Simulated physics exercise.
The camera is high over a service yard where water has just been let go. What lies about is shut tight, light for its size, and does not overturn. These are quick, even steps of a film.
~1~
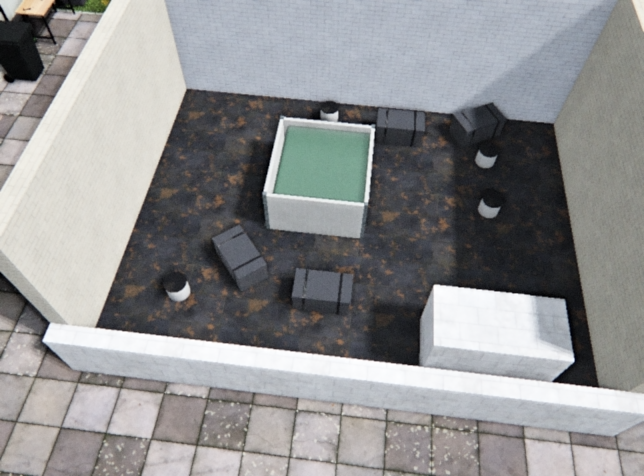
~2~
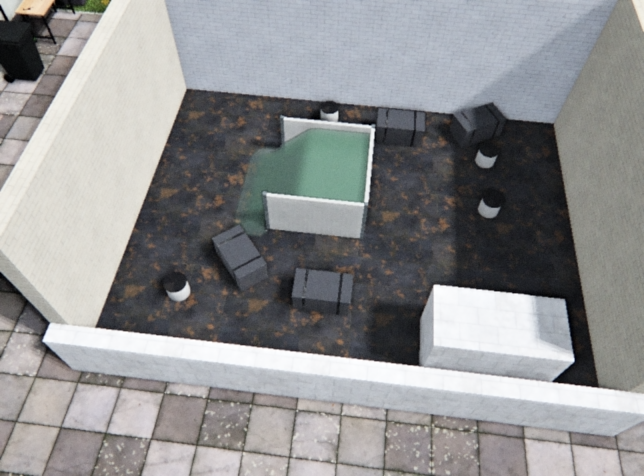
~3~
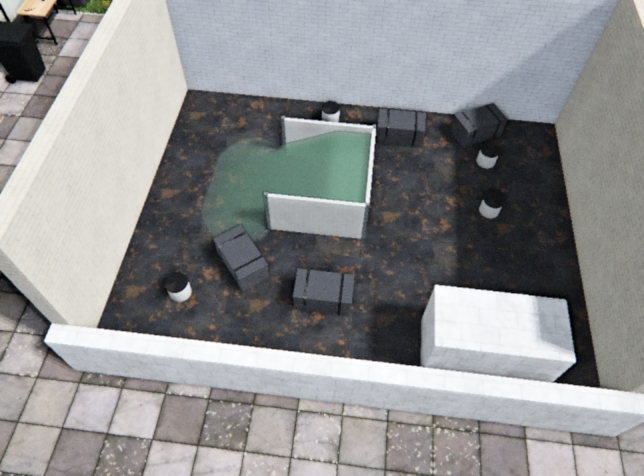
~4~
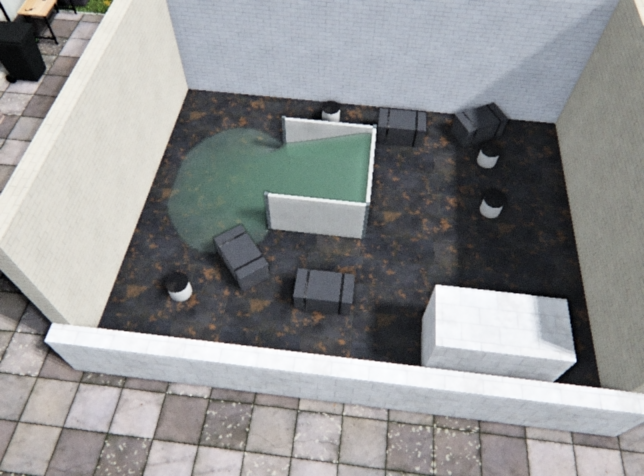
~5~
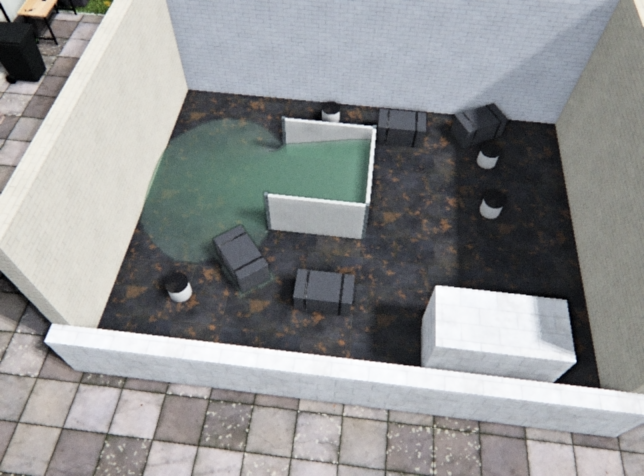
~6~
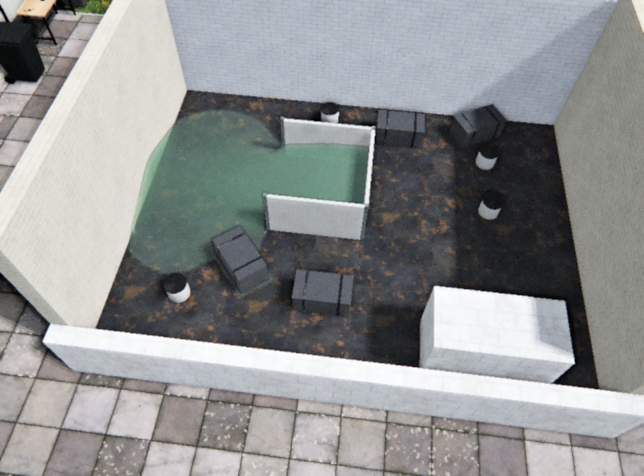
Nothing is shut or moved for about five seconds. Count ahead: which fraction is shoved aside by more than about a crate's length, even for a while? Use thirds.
That comes to two thirds or above.
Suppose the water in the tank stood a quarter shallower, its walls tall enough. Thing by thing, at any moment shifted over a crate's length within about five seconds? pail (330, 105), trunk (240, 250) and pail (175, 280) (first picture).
In that order: Shifted that much, no, that far or more.
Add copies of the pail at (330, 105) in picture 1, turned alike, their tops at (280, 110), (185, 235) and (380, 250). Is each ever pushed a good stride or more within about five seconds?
As listed: Pushed that far, swept aside, not that far.
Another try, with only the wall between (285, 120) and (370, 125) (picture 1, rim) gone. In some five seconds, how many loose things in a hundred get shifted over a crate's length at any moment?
Some 80 per cent.
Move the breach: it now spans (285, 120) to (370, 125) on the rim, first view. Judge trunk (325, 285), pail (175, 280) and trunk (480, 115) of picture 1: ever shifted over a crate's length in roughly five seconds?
In that order: Under that, yes, that far or more.
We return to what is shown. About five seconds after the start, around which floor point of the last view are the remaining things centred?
Near (431, 213).
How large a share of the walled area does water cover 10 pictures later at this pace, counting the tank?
Close to 35 %.
A moment on, 0 of 8 are well off their spots; 0 afloat.
Next, 0 of 8 are well off their spots; 0 afloat.
Later, 2 of 8 are well off their spots; 2 afloat.
In the end, 6 of 8 are well off their spots, and 6 have been at some point; 4 afloat.
